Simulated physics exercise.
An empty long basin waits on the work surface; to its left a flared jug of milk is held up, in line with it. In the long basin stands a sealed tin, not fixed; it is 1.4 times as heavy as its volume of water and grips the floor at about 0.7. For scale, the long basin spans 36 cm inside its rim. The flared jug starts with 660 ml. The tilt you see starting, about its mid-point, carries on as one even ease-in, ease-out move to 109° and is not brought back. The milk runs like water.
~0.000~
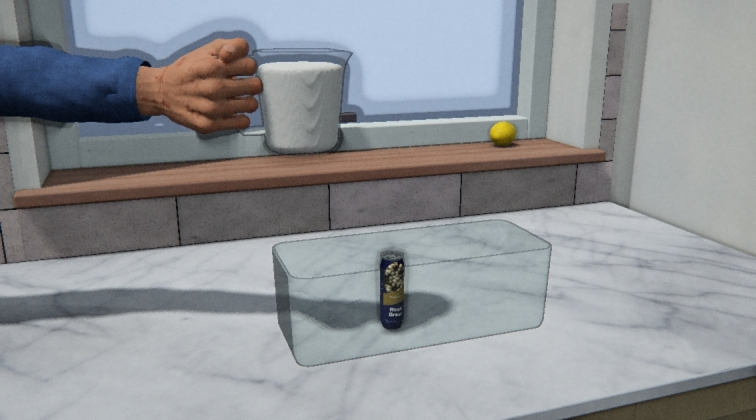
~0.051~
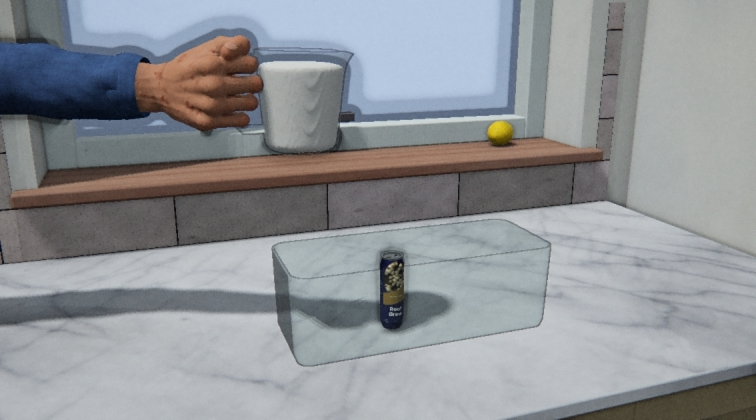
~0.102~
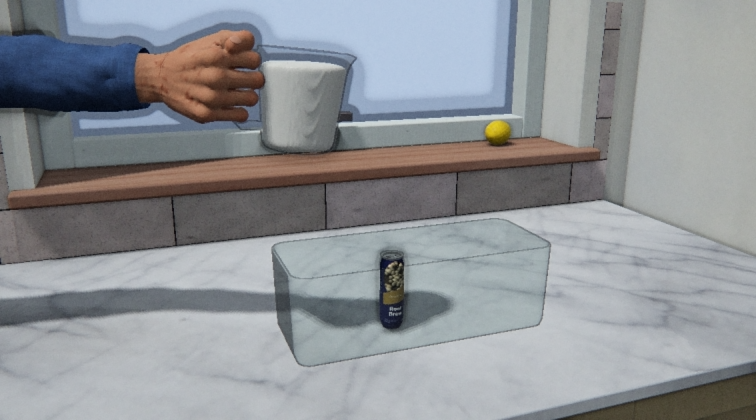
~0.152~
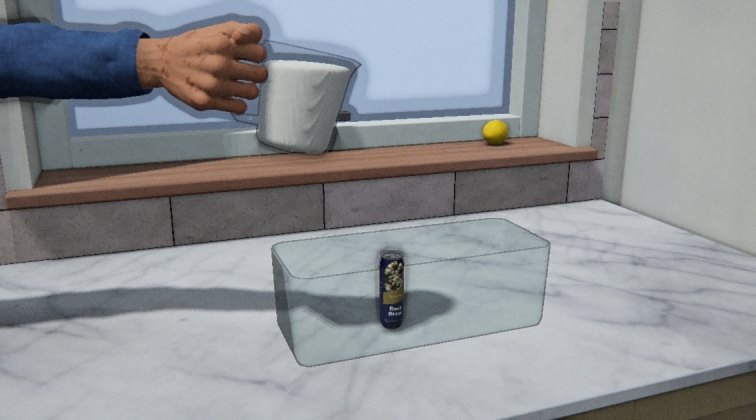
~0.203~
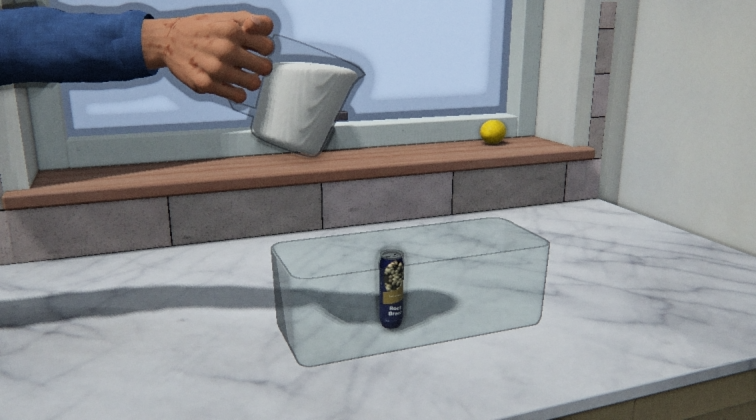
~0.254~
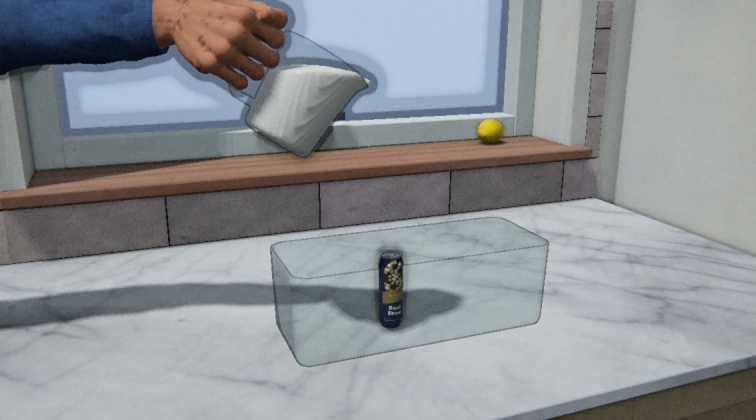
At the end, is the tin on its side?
It keeps standing.
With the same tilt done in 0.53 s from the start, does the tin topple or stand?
Then it keeps standing.
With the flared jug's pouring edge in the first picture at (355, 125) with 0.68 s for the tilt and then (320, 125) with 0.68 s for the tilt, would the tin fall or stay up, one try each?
First it goes over; then it stays up.
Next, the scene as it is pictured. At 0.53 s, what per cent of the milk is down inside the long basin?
Some 12 per cent.
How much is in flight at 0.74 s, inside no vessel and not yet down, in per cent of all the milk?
Near 22 in a hundred.
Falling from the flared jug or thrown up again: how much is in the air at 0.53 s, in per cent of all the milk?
About 36 per cent.
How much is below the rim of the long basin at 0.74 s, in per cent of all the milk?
About 70 per cent.
Then, 0.53 s in, the tilt is 97° and 51 per cent is still to pour; the tin stands where it began.
Then, 0.74 s in, the tilt is 109° and 8 per cent is still to pour; the tin stands where it began.
Then, 0.95 s in, the tilt is 109° and 0 per cent is still to pour; the tin stands where it began.
Then, 1.18 s in, the tilt is 109° and 0 per cent is still to pour; the tin stands where it began.
Finally, the tin stands where it began.
